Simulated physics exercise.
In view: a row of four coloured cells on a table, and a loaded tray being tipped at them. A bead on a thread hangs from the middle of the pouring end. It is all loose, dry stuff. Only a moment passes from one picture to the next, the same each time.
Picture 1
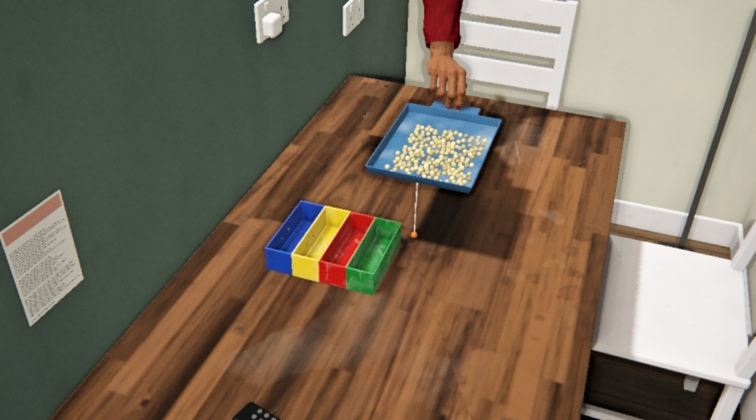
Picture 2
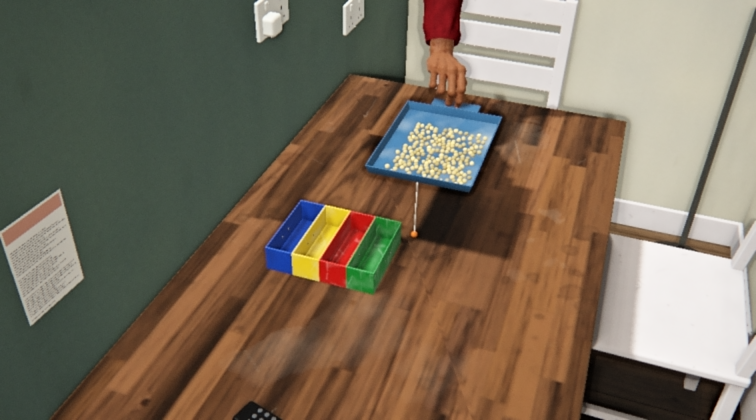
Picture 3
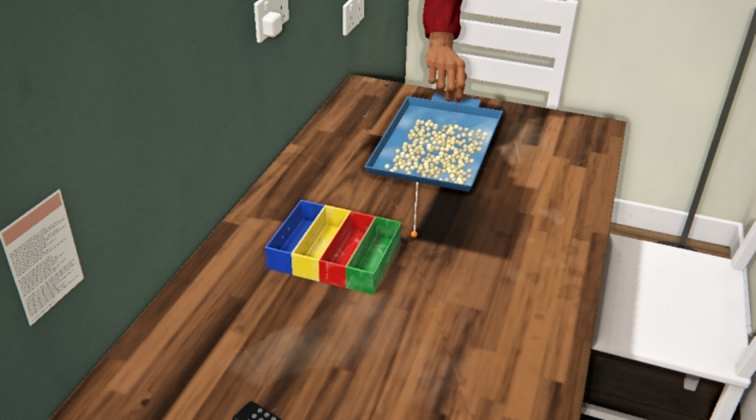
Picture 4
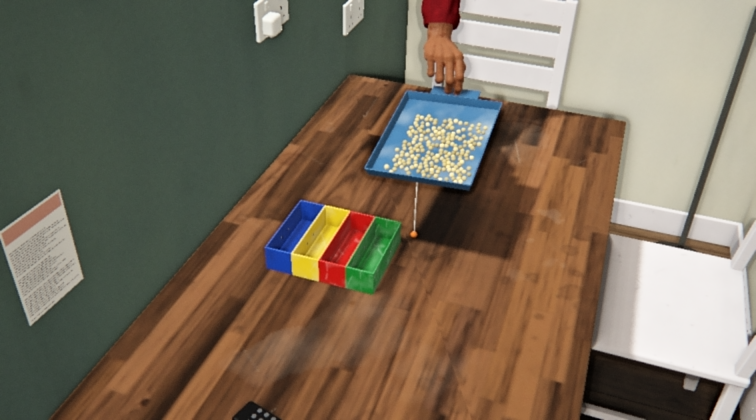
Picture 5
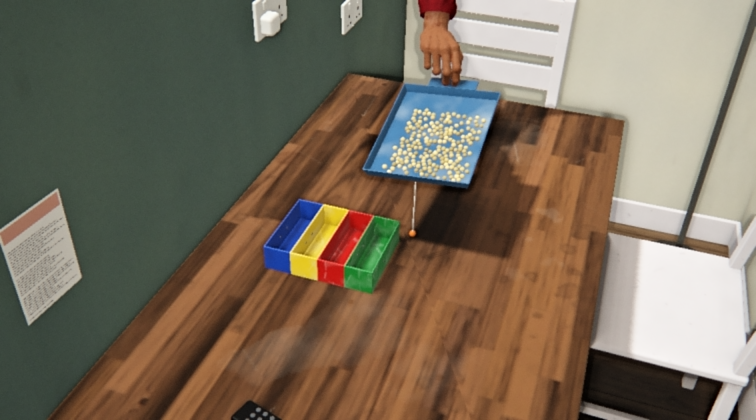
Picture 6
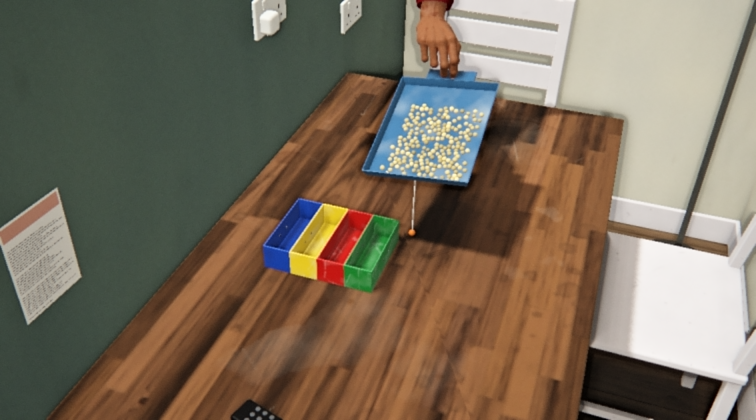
A hand held a blue tray of pale beans above a wooden table, near a row of blue, yellow, red and green cells, then gradually tilted it, and the beans shifted slightly.
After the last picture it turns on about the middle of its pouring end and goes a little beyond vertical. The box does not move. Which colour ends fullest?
Most goes to the green cell.
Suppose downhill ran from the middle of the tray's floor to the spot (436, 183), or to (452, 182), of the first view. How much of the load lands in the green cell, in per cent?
Near 0 % and 0 %.
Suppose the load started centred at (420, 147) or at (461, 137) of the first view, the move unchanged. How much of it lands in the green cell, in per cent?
In turn 50 and 50 in a hundred.
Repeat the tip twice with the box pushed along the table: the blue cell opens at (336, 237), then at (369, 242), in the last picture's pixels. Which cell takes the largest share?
At the first place the yellow cell, at the second blue.
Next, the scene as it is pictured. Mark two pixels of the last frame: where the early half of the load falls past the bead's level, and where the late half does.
Around (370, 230) and then (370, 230).
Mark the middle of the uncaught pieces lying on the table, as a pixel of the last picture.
Close to (403, 277).
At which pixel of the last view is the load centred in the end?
Around (371, 263).
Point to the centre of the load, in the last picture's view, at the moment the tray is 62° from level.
Close to (398, 166).
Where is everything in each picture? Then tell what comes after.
The first picture shows corners of the pouring end at (369, 165) and (470, 185), level; middle of the load at (442, 157), soya beans; bead on its thread at (414, 235); blue cell at (279, 259); yellow cell at (306, 266); red cell at (332, 272); green cell at (360, 279).
The second picture shows corners of the pouring end at (369, 164) and (470, 184), level; middle of the load at (442, 156).
The third picture shows corners of the pouring end at (369, 165) and (469, 184), tipped barely, lowest at the left corner; middle of the load at (442, 154).
The fourth picture shows corners of the pouring end at (368, 167) and (469, 183), tipped a little, lowest at the left corner; middle of the load at (441, 151).
The fifth picture shows corners of the pouring end at (366, 168) and (467, 181), tipped a little, lowest at the left corner; middle of the load at (439, 147).
The sixth picture shows corners of the pouring end at (366, 168) and (466, 180), tipped clearly, lowest at the left corner; middle of the load at (437, 145), a small part on the move; blue cell at (277, 257); yellow cell at (303, 264); red cell at (330, 270); green cell at (358, 277).
Soon after the last picture, tray tipped steeply; nearly all on the tray; a stray few in the red cell; a stray few in the green cell; a stray few falling or outside the box.
A little later, tray tipped past a quarter turn; a small part on the tray; about a third in the green cell; a small part in the red cell; about half falling or outside the box.
Later still, tray tipped past a quarter turn; about half in the green cell; about a quarter in the red cell; a stray few in the yellow cell; about a quarter falling or outside the box.
At rest, tray tipped past a quarter turn; about half in the green cell; about a quarter in the red cell; a stray few in the yellow cell; none in the blue cell; about a quarter outside the box.
